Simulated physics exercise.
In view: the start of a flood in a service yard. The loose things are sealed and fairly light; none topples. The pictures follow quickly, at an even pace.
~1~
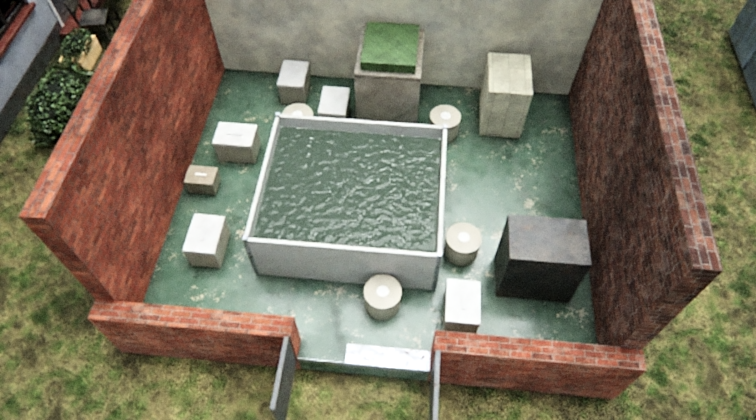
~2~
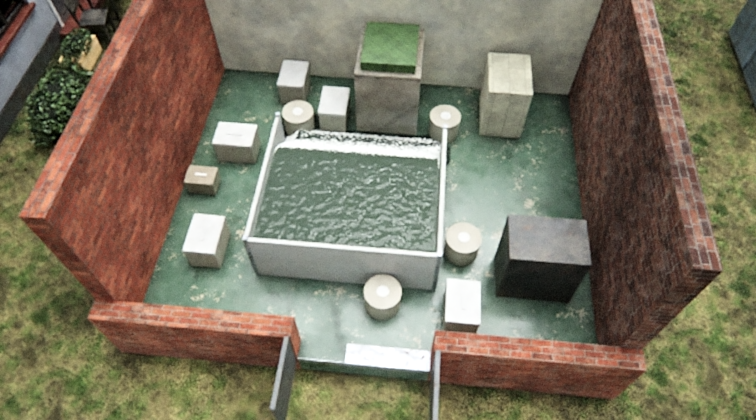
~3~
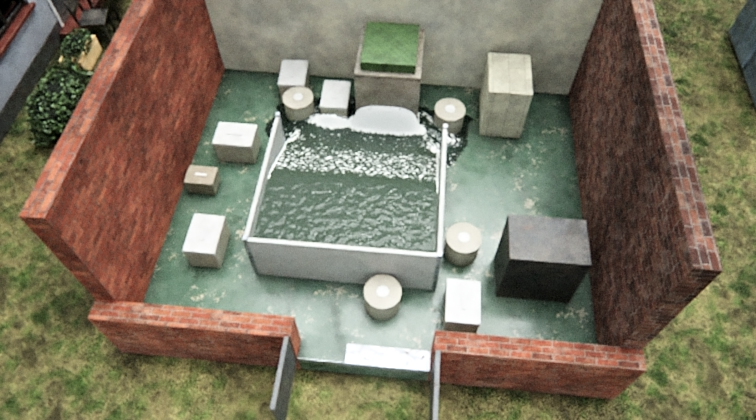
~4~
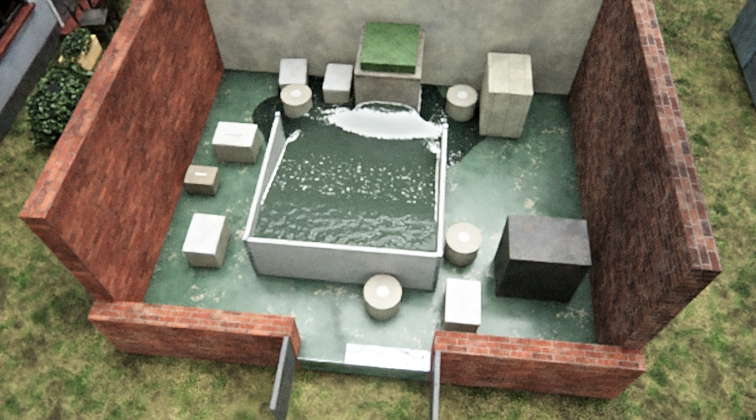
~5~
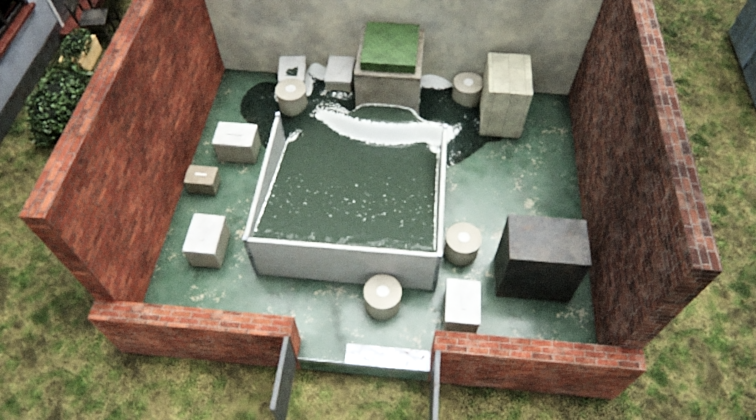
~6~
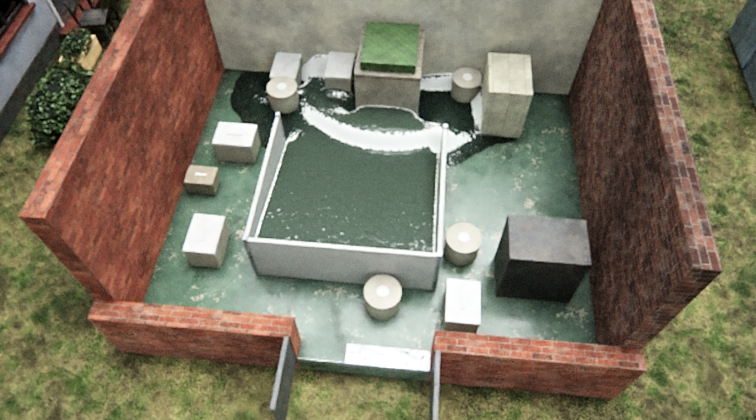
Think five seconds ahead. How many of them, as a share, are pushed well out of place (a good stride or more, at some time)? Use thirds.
It is two thirds or above.
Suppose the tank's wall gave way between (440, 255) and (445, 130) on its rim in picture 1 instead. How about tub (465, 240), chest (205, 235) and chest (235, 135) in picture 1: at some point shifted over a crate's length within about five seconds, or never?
As listed: Shifted that much, no, not that far.
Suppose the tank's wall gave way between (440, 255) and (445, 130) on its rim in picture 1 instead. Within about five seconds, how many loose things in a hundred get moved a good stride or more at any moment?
About 40 per cent.
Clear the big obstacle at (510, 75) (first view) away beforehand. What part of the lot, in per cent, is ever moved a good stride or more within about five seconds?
Close to 80 %.
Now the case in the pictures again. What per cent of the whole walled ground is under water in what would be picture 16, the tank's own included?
Close to 60 %.
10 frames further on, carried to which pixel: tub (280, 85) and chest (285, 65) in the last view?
Near (201, 163) and (209, 131).
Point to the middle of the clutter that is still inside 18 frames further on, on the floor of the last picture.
Near (327, 249).
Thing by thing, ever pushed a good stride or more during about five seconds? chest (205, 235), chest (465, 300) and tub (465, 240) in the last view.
In that order: Yes, short of that, never so far.
A moment on, 4 of 10 are well off their spots; 4 afloat.
Next, 3 of 10 are well off their spots; 4 afloat.
Later, 6 of 10 are well off their spots; 5 afloat.
In the end, 8 of 10 are well off their spots, and 8 have been at some point; 10 afloat.
